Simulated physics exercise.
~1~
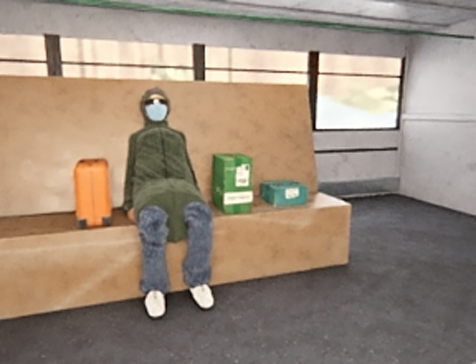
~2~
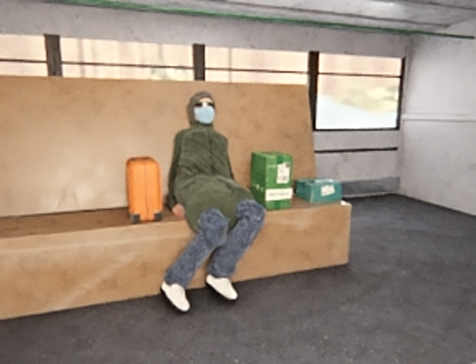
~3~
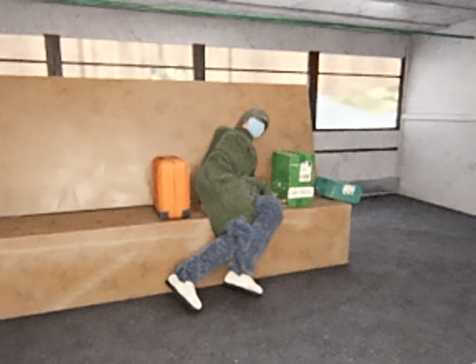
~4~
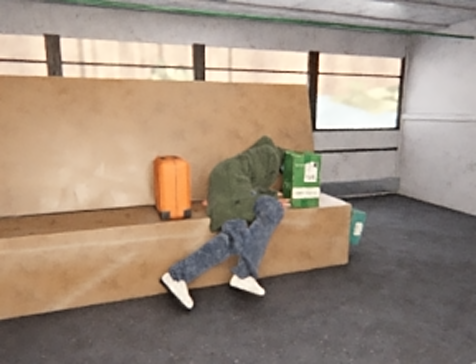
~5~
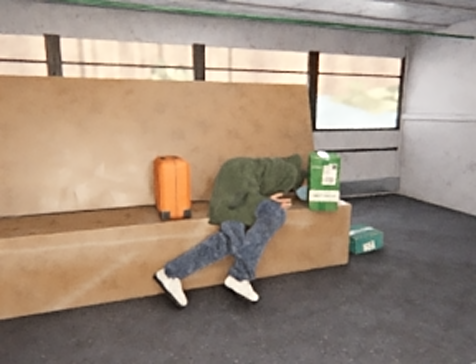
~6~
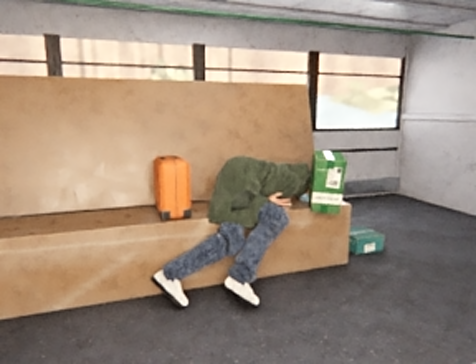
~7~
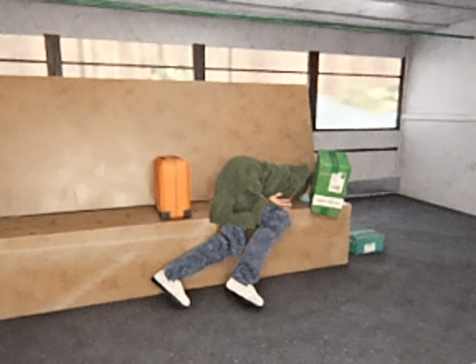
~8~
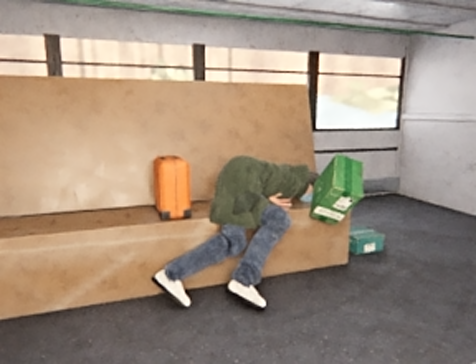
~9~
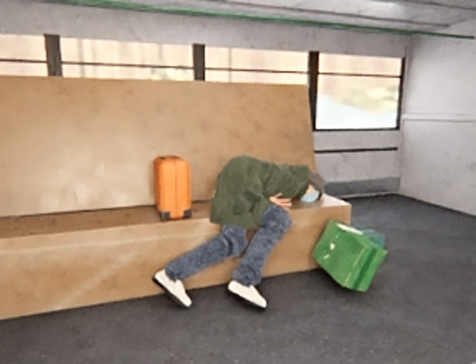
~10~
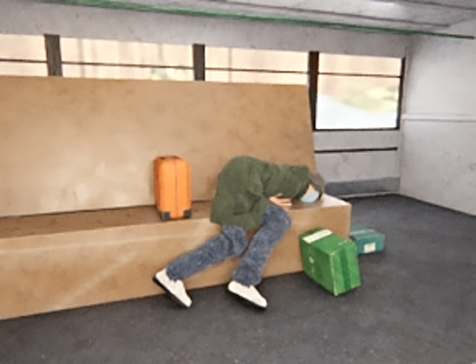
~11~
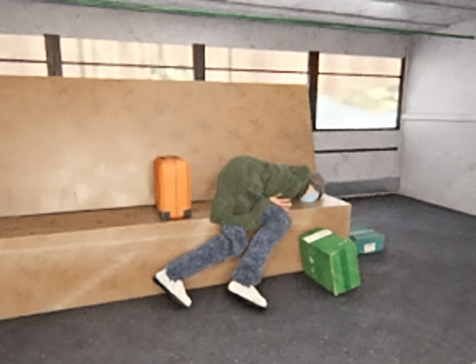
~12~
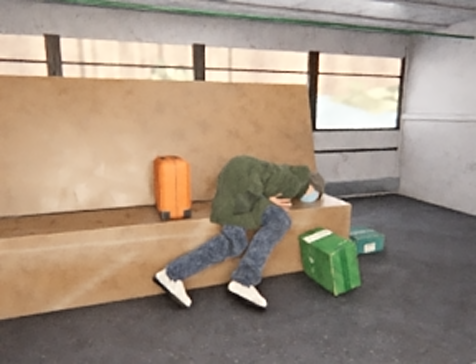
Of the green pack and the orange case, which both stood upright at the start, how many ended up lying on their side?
One of them did. The green pack ended on its side on the floor, while the orange case was still upright on the bench.
